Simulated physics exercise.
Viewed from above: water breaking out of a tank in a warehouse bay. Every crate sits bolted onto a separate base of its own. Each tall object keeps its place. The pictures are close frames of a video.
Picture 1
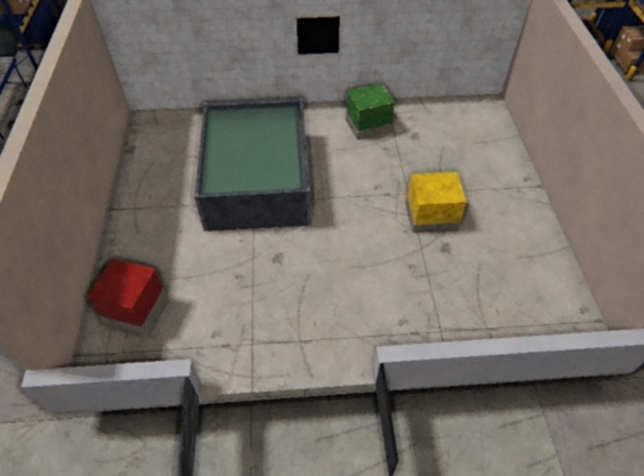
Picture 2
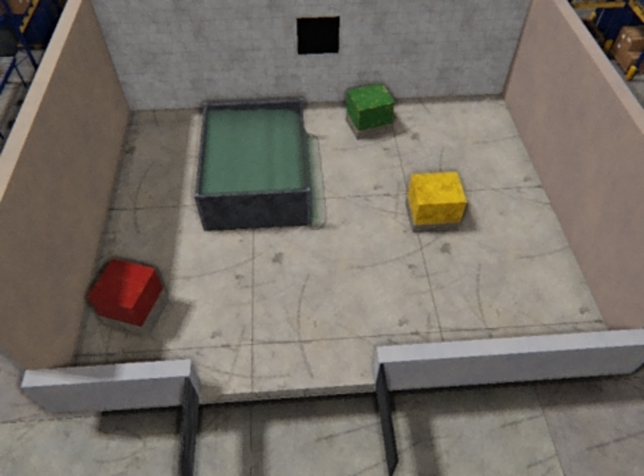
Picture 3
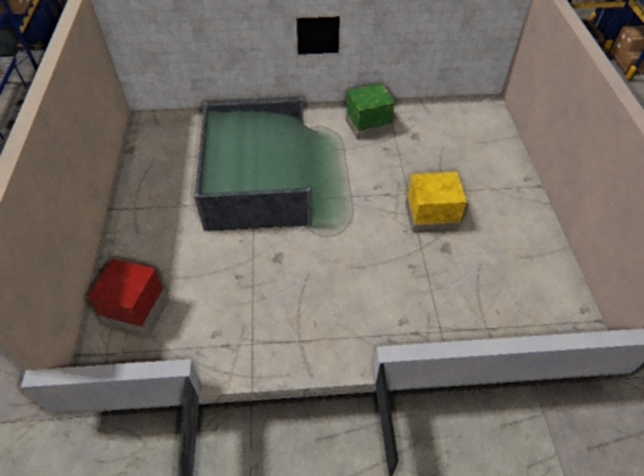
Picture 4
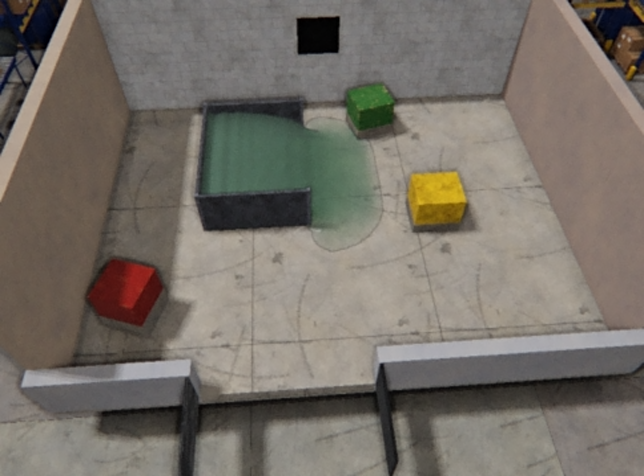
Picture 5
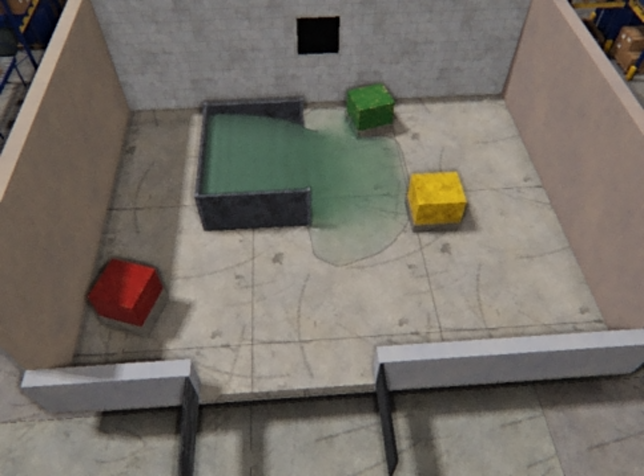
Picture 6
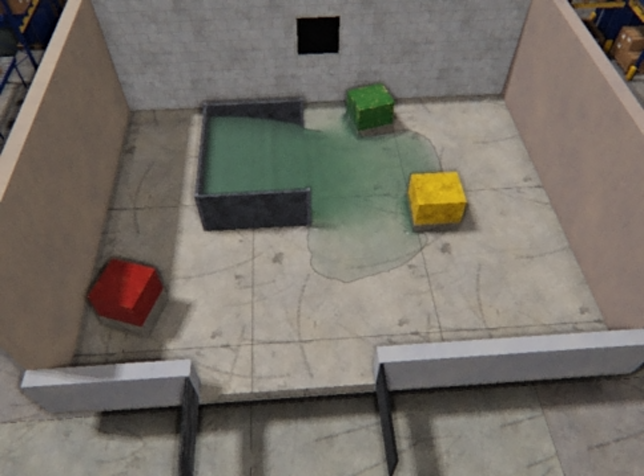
We see a tank of green water in a walled warehouse bay; the water pours out through its right side and spreads across the floor, reaching around the yellow block while the red block at left stays still.
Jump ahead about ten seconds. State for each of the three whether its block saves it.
Yellow crate: Reached; red crate: Spared; green crate: Reached.
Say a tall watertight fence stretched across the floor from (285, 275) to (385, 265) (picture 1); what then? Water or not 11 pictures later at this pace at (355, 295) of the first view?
I'd call it waterless.
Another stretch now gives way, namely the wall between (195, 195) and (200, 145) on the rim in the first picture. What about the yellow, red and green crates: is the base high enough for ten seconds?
Result: Yellow is left untouched, red gets overtopped, green is left untouched.
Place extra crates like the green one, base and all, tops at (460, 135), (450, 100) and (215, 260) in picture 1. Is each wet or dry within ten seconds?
Gets flooded, gets flooded, stays clear.
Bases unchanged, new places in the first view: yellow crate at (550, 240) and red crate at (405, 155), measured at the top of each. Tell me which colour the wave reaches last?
The yellow one.
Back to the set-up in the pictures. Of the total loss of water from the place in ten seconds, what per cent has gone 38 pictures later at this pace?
Close to 30 per cent, I'd say.
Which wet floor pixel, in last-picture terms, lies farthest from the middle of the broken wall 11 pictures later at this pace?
About (597, 352).
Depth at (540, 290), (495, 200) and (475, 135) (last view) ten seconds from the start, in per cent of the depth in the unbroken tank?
Some 10, 8 and 8 in a hundred.
A moment on, water covers 35 % of the floor; the yellow crate water round its plinth, the red crate not reached, the green crate water round its plinth.
Next, water covers 50 % of the floor; the yellow crate water round its plinth, the red crate not reached, the green crate water round its plinth.
Then, water covers 65 % of the floor; the yellow crate water round its plinth, the red crate not reached, the green crate water round its plinth.
Later, water covers 75 % of the floor; the yellow crate water round its plinth, the red crate not reached, the green crate water round its plinth.
In the end, water covers 100 % of the floor; the yellow crate was topped, the red crate stayed above the water, the green crate was topped.
